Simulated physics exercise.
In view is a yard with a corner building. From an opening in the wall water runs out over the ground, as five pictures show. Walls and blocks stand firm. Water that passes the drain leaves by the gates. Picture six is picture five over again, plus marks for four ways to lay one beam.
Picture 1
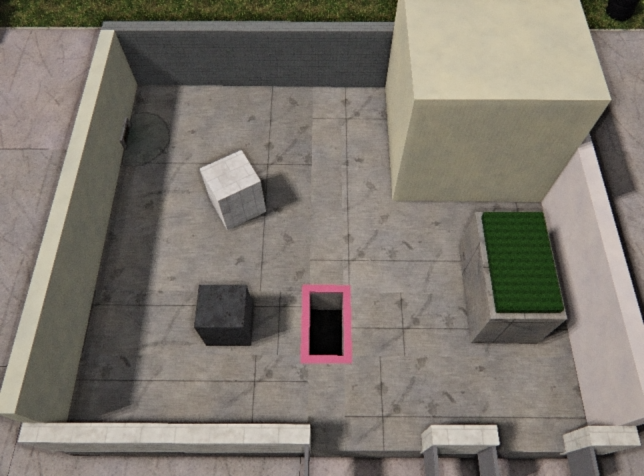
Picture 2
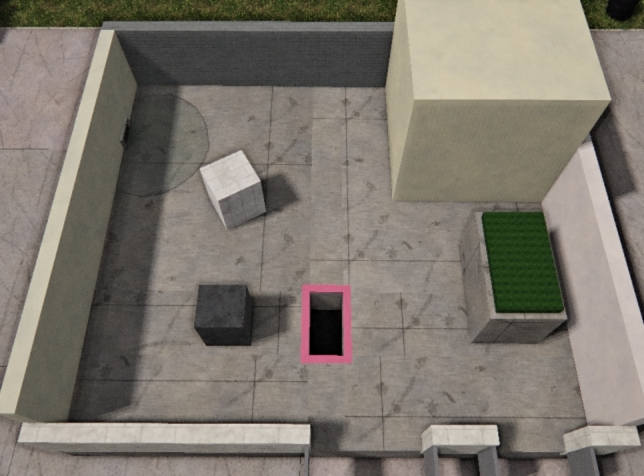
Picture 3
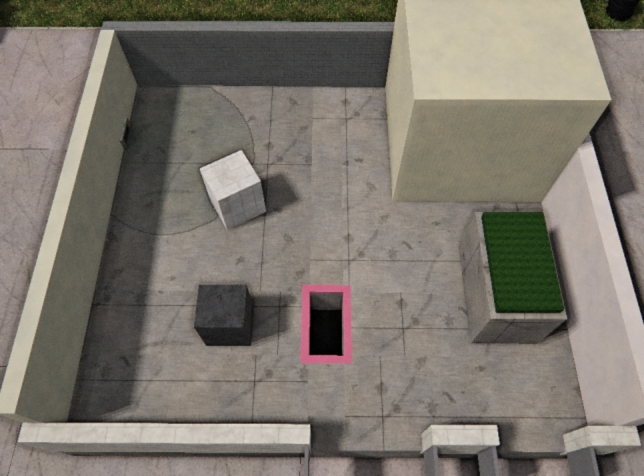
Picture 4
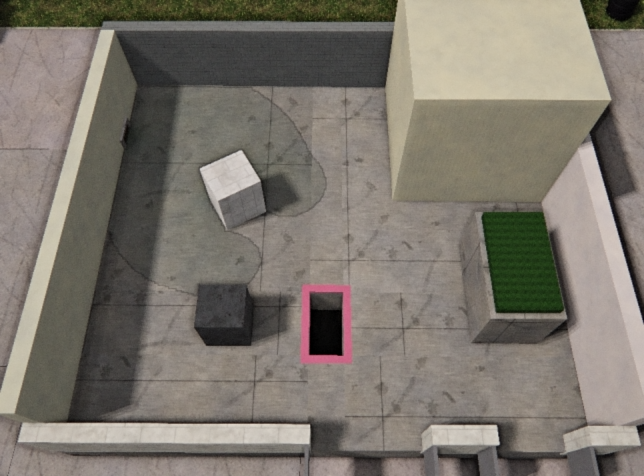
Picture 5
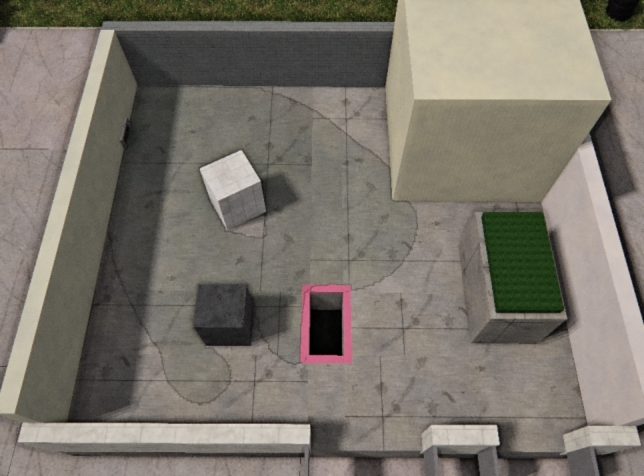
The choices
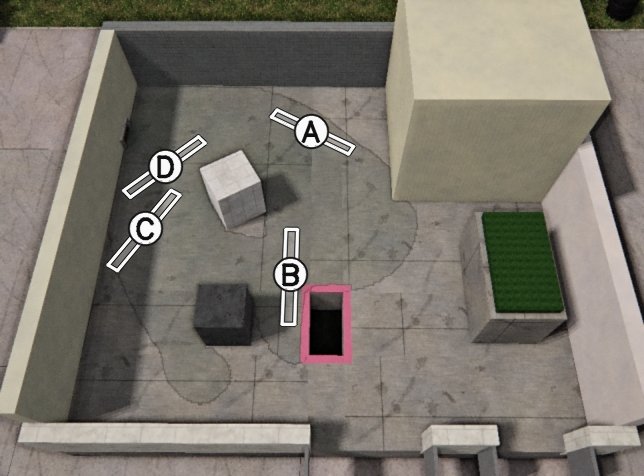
A walled yard with a pale corner building slowly got wet as a thin sheet of water spread from the upper left, around the white and dark blocks, and reached the pink-edged drain.
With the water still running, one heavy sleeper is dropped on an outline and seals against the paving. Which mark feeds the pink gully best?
I would pick position A.
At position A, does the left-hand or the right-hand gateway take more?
The right one.
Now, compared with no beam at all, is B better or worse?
It is worse.
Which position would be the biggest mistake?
The answer is B.
In white, A from (274, 113) to (351, 150); B from (288, 324) to (291, 229); C from (112, 267) to (175, 192); D from (126, 193) to (201, 140).
Choosing A, about 29 % of the stream goes into the pink gully, about 70 % out by the gates.
Choosing B, about 8 % of the stream goes into the pink gully, about 92 % out by the gates.
Choosing C, about 21 % of the stream goes into the pink gully, about 78 % out by the gates.
Choosing D, about 19 % of the stream goes into the pink gully, about 81 % out by the gates.
